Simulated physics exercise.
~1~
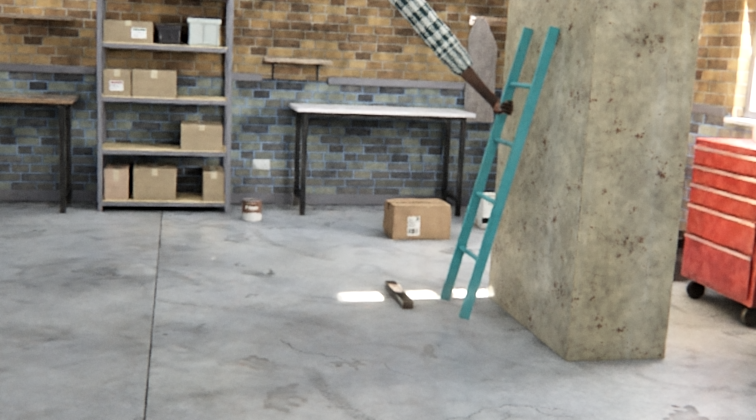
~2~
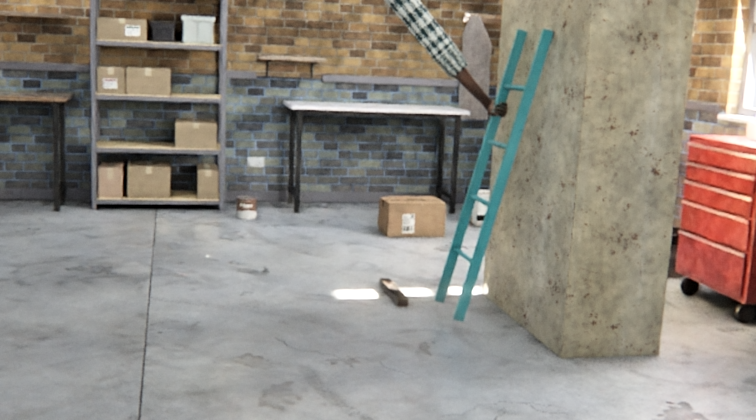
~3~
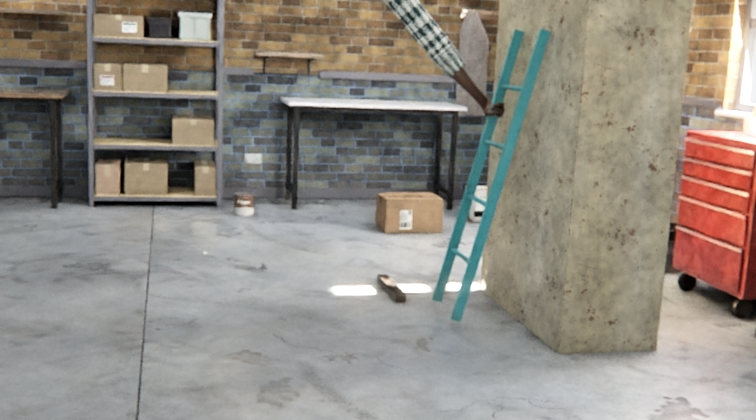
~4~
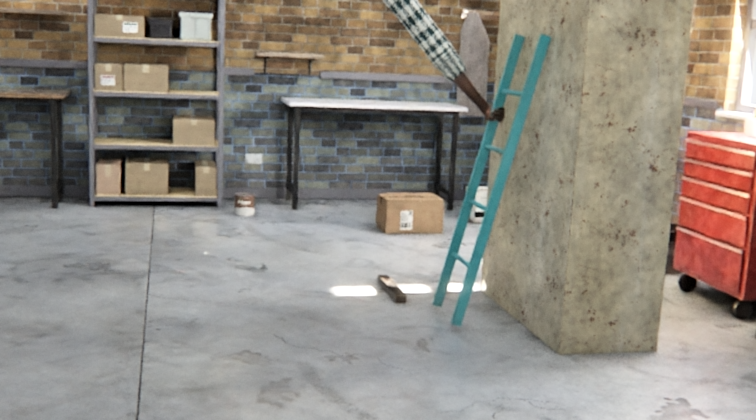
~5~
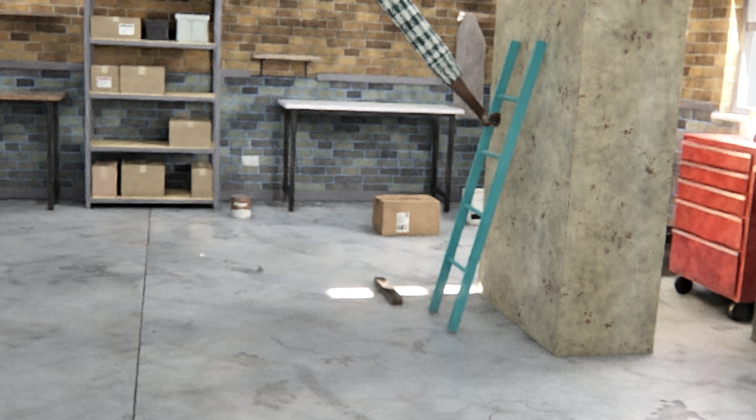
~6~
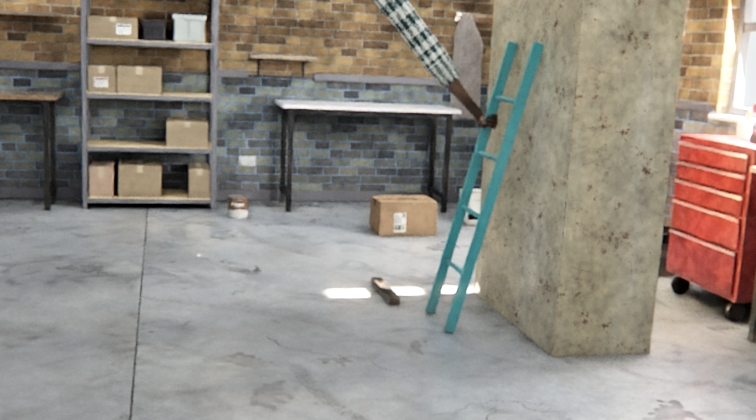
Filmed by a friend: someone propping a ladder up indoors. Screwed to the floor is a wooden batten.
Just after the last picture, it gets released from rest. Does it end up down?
No, it stays up.
Then, 0.50 s past the last view, turquoise ladder at rest near (482, 185).
Finally, the turquoise ladder remains leaning, near (482, 185).
